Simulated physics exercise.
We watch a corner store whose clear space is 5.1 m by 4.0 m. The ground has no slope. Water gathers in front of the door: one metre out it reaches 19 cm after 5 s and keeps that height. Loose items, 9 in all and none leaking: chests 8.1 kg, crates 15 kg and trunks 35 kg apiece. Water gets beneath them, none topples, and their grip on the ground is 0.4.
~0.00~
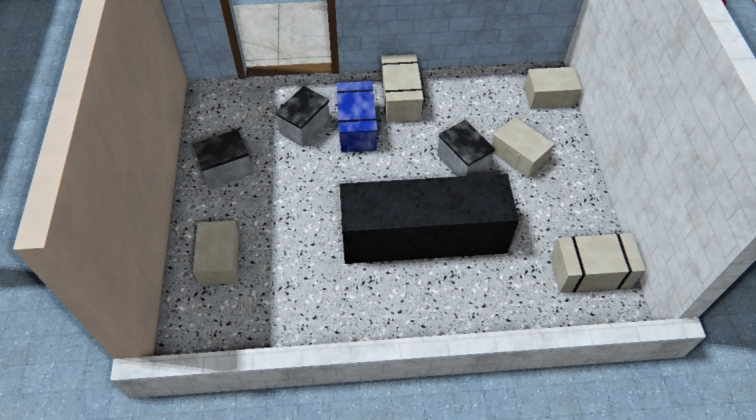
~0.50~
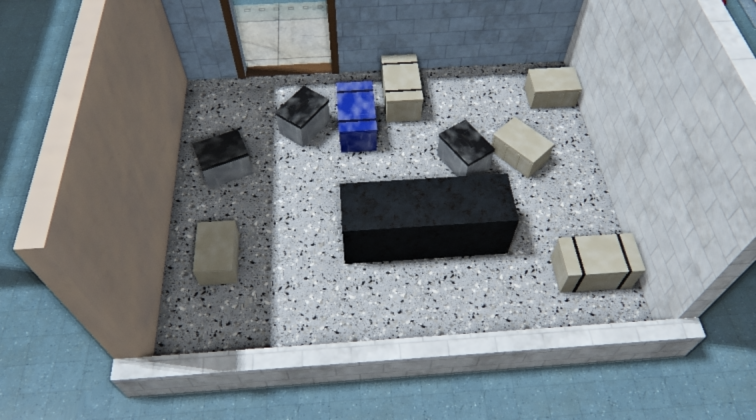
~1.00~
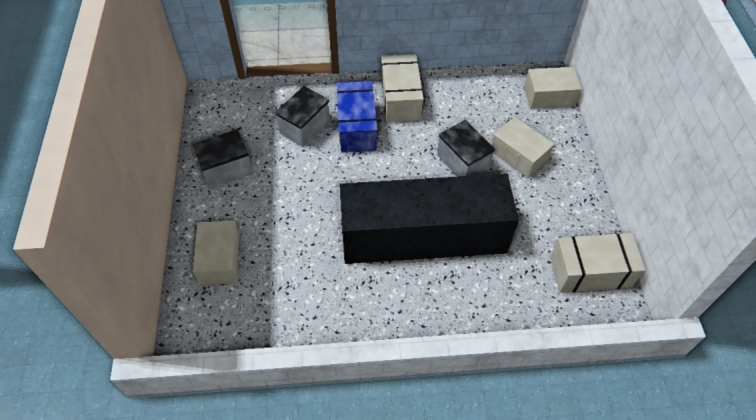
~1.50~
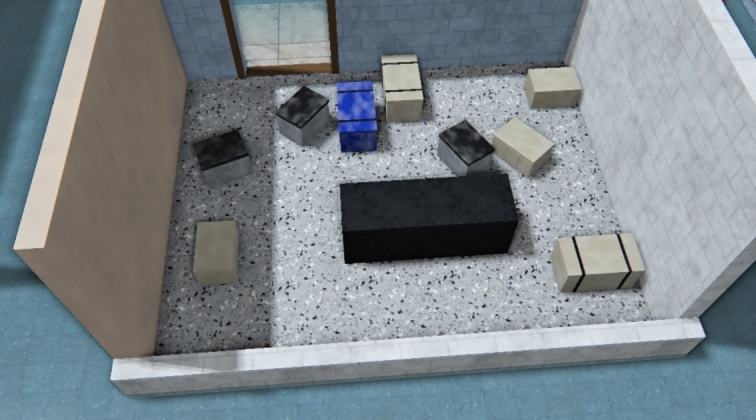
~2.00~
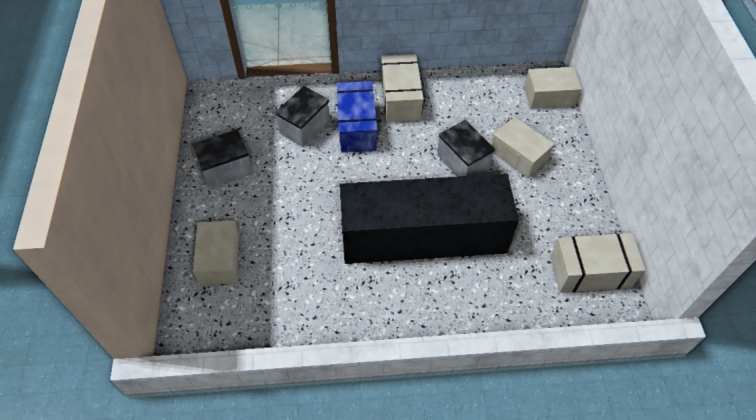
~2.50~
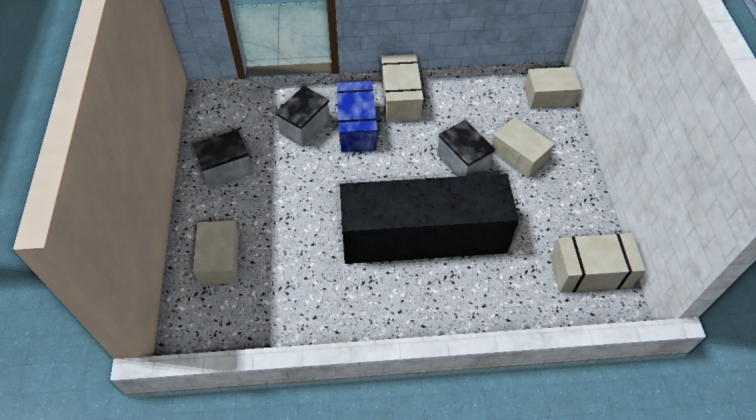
Water outside a small room tinting slightly greener beyond the doorway, while a blue trunk, pale crates and dark boxes stay still.
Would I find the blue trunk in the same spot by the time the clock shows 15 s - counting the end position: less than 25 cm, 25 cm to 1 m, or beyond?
Blue trunk barely shifts.
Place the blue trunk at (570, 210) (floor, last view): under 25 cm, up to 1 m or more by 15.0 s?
It slides a little.
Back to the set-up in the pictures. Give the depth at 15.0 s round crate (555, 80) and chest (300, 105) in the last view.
About 6 and 10 cm.
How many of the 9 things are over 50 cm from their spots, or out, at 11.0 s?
I count 3.
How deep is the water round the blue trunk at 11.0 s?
Roughly 5 cm.
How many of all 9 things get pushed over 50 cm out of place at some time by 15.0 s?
I count 5.
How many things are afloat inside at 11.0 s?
At that moment 3.
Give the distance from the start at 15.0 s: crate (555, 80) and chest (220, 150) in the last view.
In that order: 30 cm, 140 cm.
After 3.5 s the blue trunk is near (356, 106), 0.0 m from its start, aground; 0 afloat.
After 6.8 s the blue trunk is near (356, 106), 0.0 m from its start, aground; 2 afloat.
After 11.0 s the blue trunk is near (356, 106), 0.0 m from its start, aground; 3 afloat.
After 15.0 s the blue trunk is near (356, 106), 0.0 m from its start, aground; 4 afloat.
